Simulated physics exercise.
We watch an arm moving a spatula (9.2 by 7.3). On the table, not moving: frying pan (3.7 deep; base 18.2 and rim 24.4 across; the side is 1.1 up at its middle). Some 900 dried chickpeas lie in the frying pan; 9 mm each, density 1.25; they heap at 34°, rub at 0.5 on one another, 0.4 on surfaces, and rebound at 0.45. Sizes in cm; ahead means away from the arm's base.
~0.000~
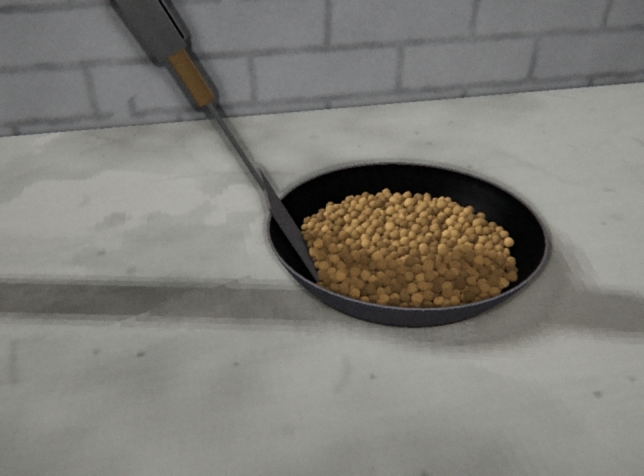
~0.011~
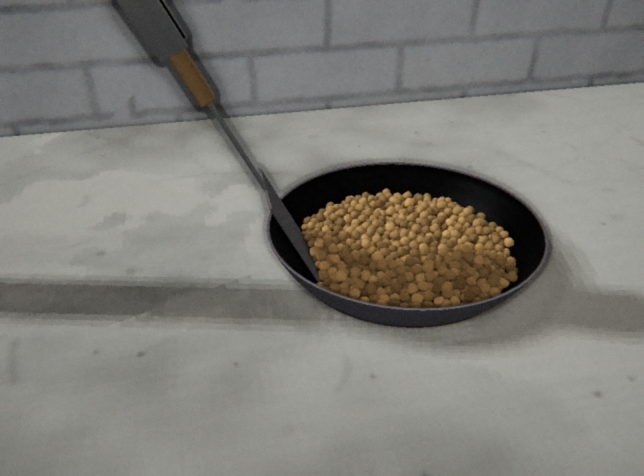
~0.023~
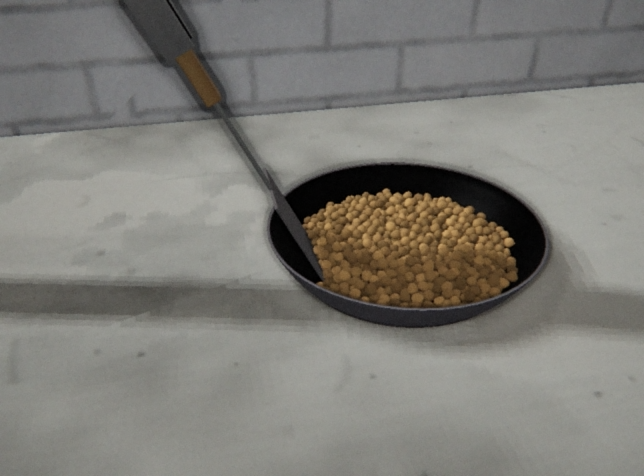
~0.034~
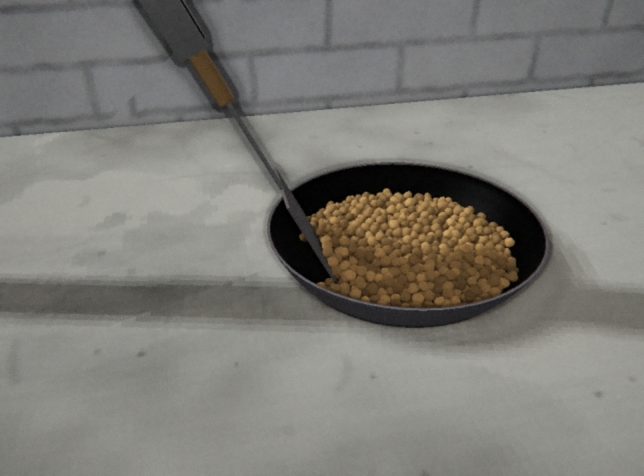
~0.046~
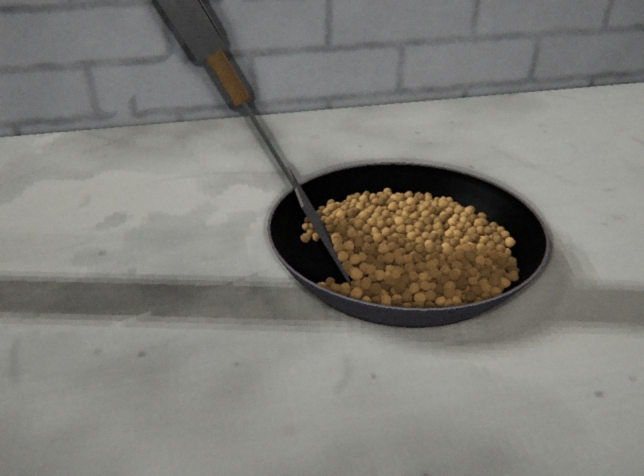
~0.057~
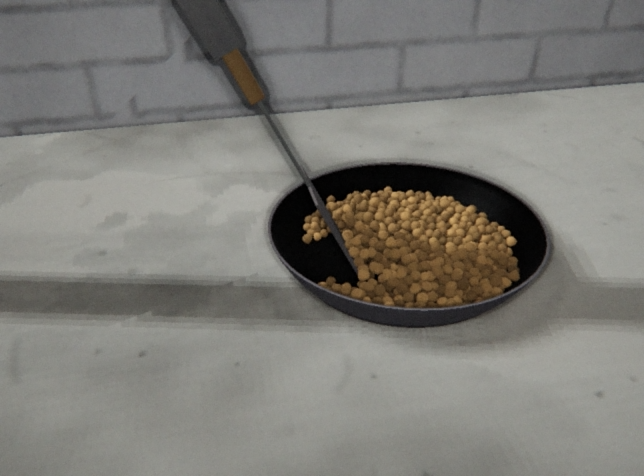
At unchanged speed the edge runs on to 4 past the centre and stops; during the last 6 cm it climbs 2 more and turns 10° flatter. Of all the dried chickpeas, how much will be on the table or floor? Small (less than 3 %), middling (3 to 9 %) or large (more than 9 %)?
Answer: Middling; 3 to 9 % of the dried chickpeas finish on the table or floor.
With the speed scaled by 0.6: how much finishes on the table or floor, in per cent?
About 0 per cent.
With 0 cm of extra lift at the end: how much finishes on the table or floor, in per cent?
Some 0 per cent.
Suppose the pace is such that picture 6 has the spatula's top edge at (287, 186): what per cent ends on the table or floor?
Some 0 per cent.
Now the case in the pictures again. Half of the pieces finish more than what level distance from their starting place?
Roughly 2 cm.
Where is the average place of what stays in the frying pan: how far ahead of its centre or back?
Roughly 3.5 cm ahead.
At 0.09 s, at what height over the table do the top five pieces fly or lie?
Roughly 7 cm.
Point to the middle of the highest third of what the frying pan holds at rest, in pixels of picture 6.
Near (480, 223).
By 0.09 s, sloping 63°, highest piece 8 above the table; 900 in the frying pan.
By 0.11 s, sloping 60°, highest piece 9 above the table; 897 in the frying pan, 3 on the blade or in flight.
By 0.33 s, sloping 54°, highest piece 5 above the table; 856 in the frying pan, 41 on the table or floor, 3 on the blade or in flight.
By 1.38 s, sloping 54°, highest piece 5 above the table; 855 in the frying pan, 45 on the table or floor.
Final count, 855 in the frying pan, 45 on the table or floor. That is 5 % on the table or floor.
